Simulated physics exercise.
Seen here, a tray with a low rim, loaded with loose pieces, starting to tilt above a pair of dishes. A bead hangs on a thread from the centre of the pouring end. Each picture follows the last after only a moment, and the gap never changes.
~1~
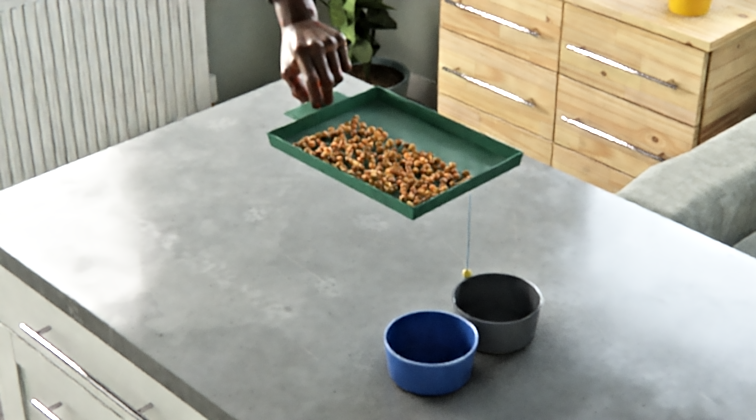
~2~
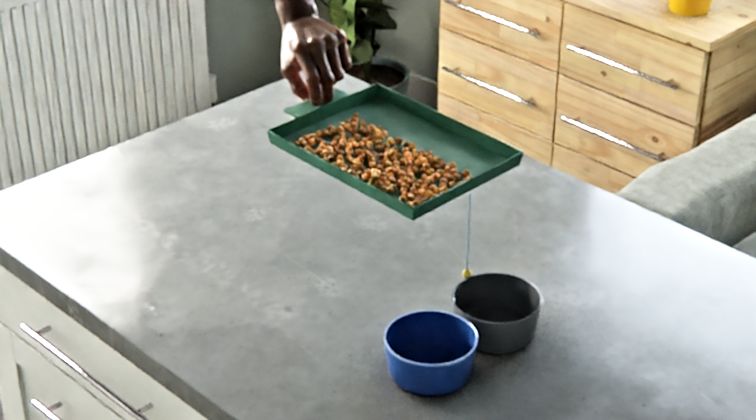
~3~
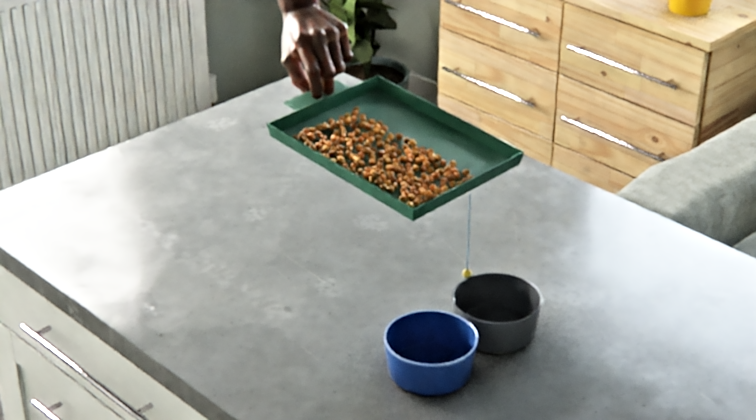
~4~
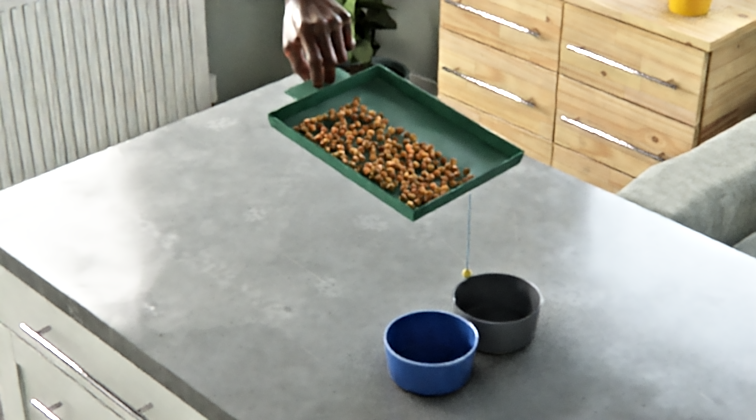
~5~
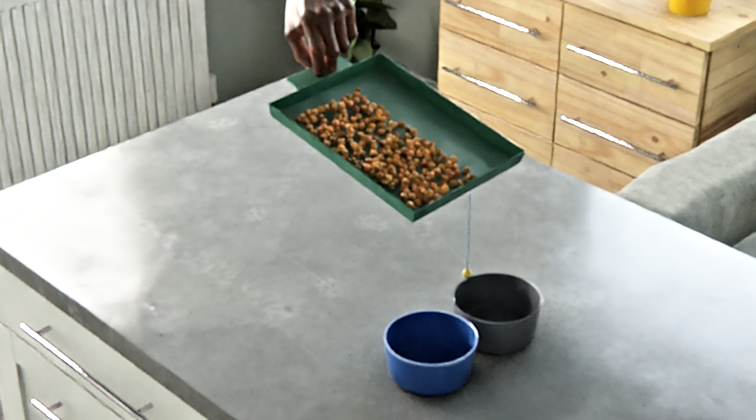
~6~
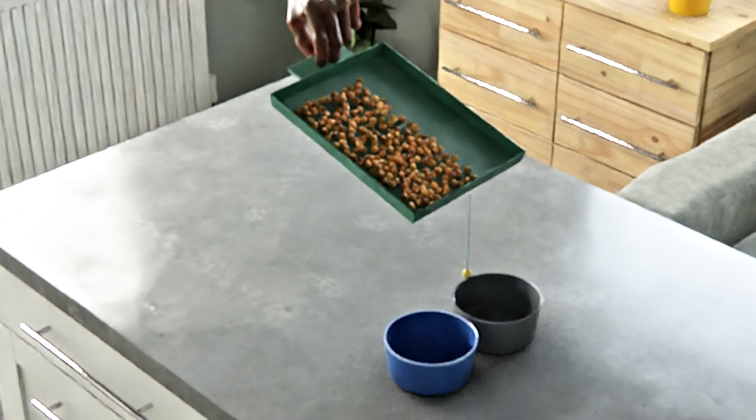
A green tray of roasted chickpeas, its handle gripped by a hand, starts out level above a blue dish and a dark grey dish on a grey countertop. The hand gradually raises the handle end, tilting the tray toward its left front corner, while the bead hanging beneath stays still.
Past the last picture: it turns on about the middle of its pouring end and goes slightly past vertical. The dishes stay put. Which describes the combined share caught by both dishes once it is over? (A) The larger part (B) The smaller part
Option A: The larger part.
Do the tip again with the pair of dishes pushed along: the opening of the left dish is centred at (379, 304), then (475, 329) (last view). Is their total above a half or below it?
In the first position shy of half, in the second past half.
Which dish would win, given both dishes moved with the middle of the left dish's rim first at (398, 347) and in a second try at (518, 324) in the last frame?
Try 1: The dish to the right; try 2: The dish to the left.
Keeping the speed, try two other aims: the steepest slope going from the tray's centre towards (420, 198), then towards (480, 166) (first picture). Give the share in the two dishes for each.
You'd see roughly 70 per cent the first time and 30 per cent the second.
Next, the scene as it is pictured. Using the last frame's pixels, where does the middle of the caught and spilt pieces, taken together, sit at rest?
Around (458, 351).
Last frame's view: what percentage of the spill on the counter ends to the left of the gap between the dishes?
Close to 50 %.
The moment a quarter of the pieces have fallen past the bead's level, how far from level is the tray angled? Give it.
Somewhere near 110°.
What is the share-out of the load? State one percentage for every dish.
Estimate - left dish 50 percent, right dish 40 percent.
Soon, tray tipped steeply; all on the tray.
A while on, tray tipped right over; all on the tray.
Towards the end, tray tipped past a quarter turn; about half in the left dish; about a third in the right dish; a small part outside both; a stray few in the air.
Finally, tray tipped past a quarter turn; about half in the left dish; about a third in the right dish; a small part outside both; a stray few in the air.
